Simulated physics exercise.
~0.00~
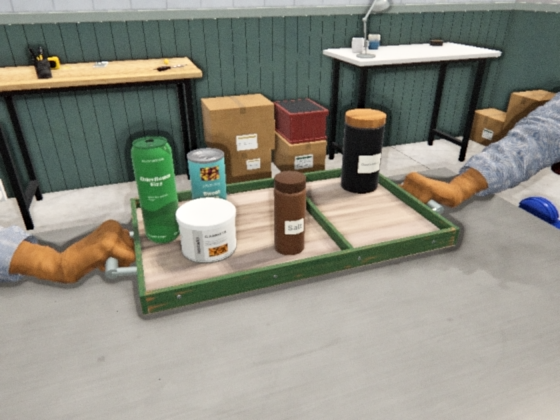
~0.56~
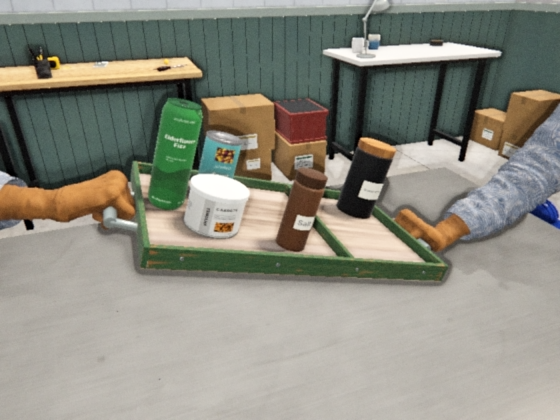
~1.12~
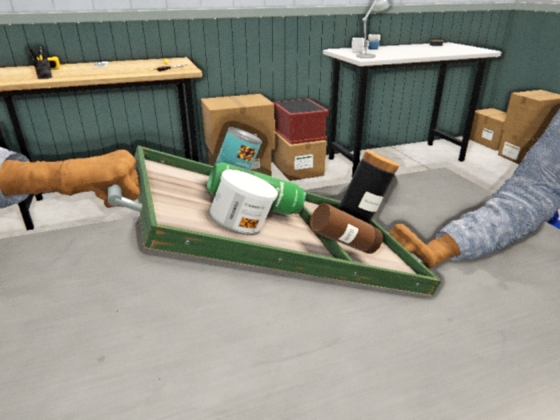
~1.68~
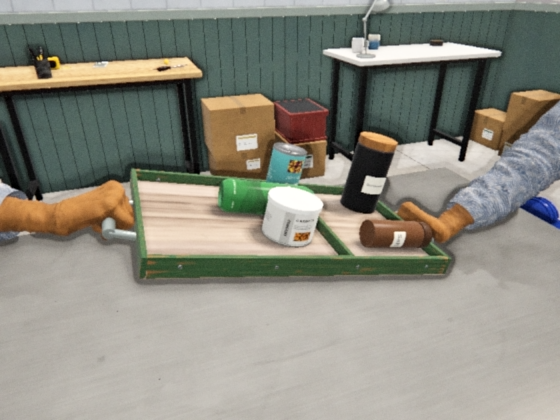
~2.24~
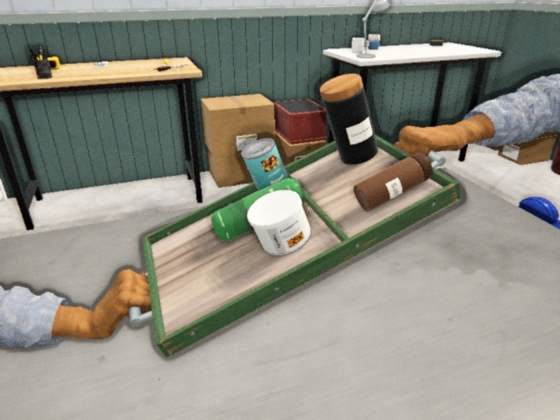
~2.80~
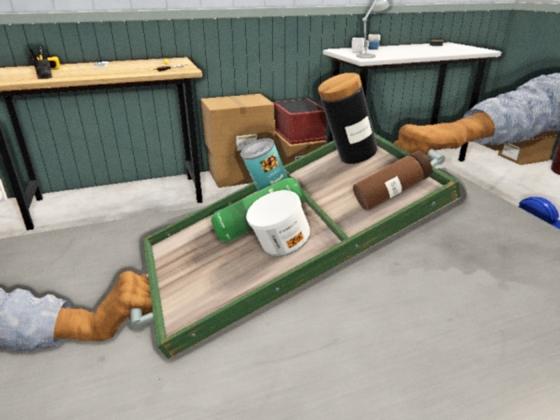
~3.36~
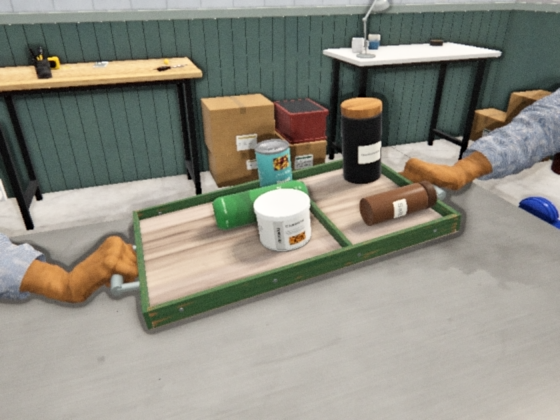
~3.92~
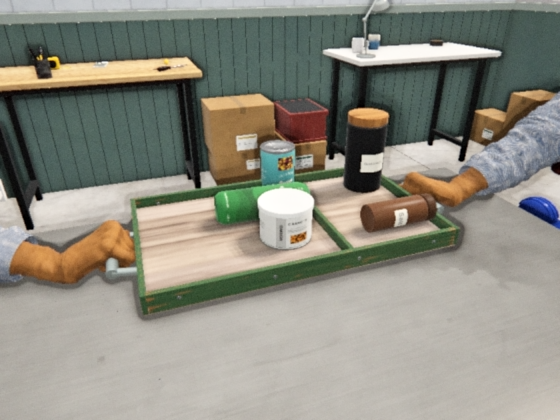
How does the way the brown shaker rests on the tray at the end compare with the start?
At the start the brown shaker stands upright on the tray, and at the end it is lying on its side.
